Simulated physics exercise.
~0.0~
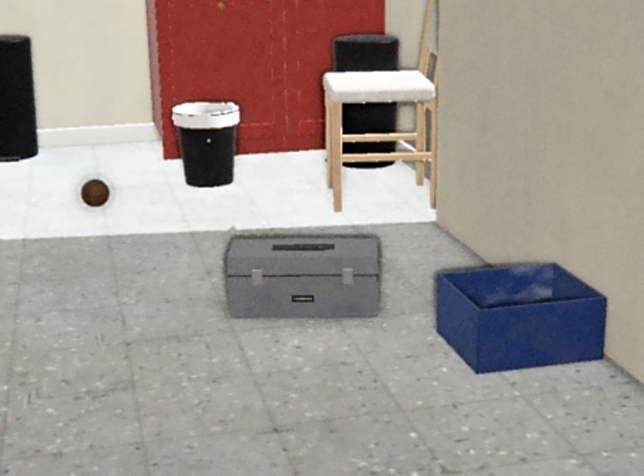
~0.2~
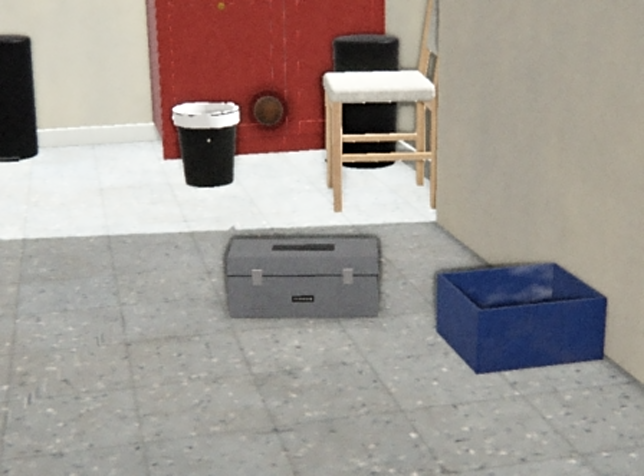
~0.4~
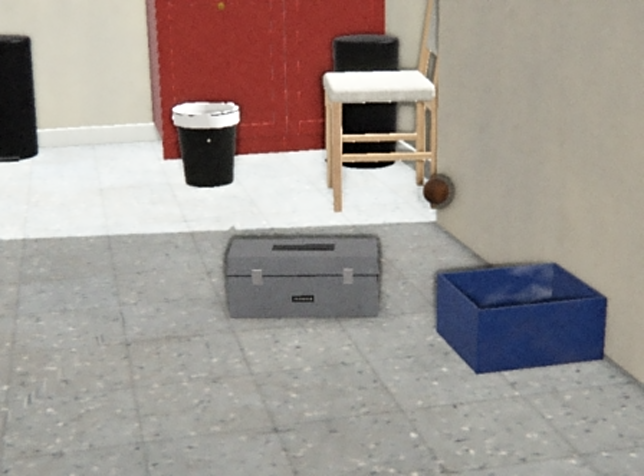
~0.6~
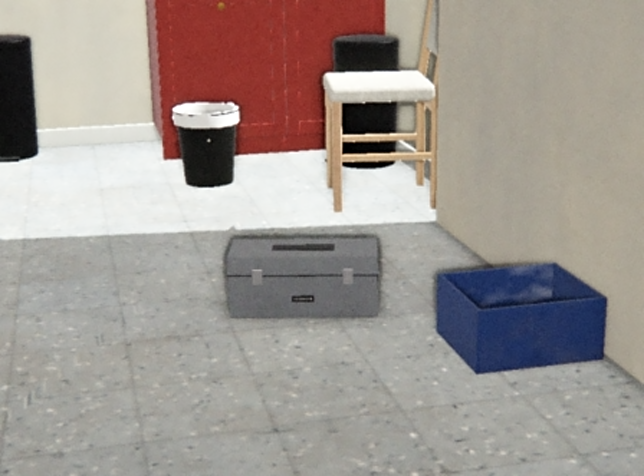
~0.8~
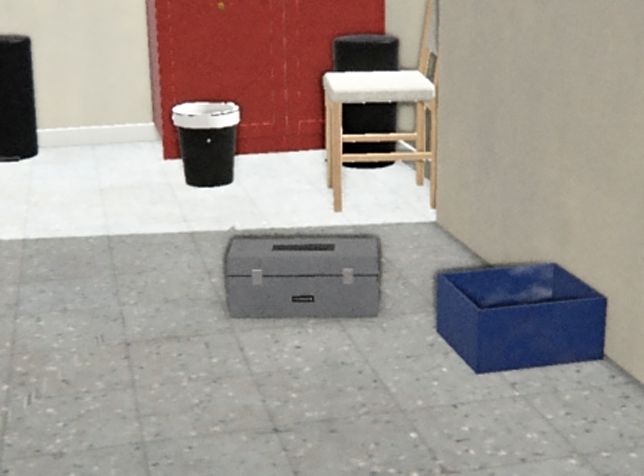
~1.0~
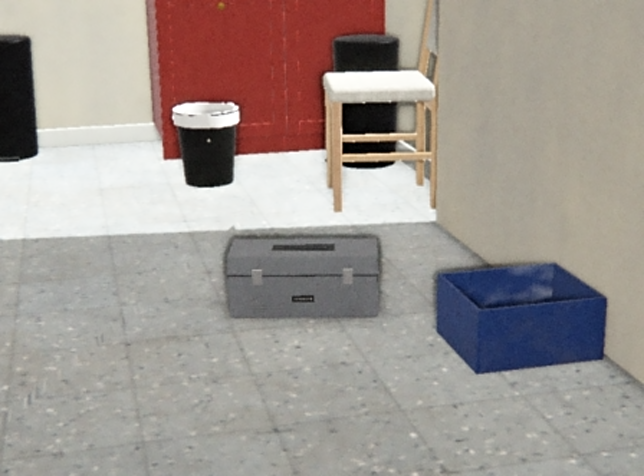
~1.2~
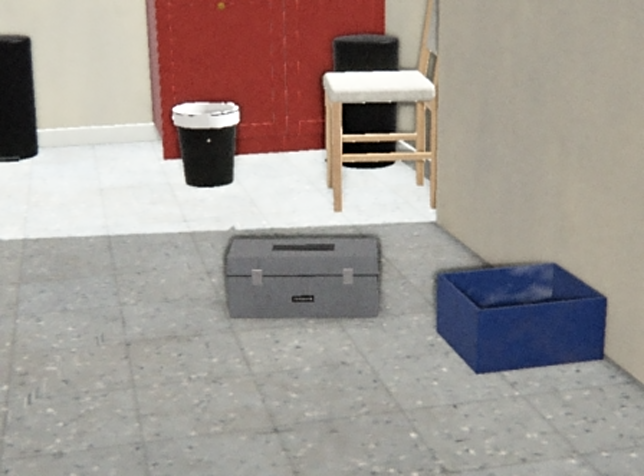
A brown ball flew up and to the right past a red cabinet, then dropped beside the chair toward an open blue box and went out of sight inside it, while the grey toolbox on the floor stayed where it was.
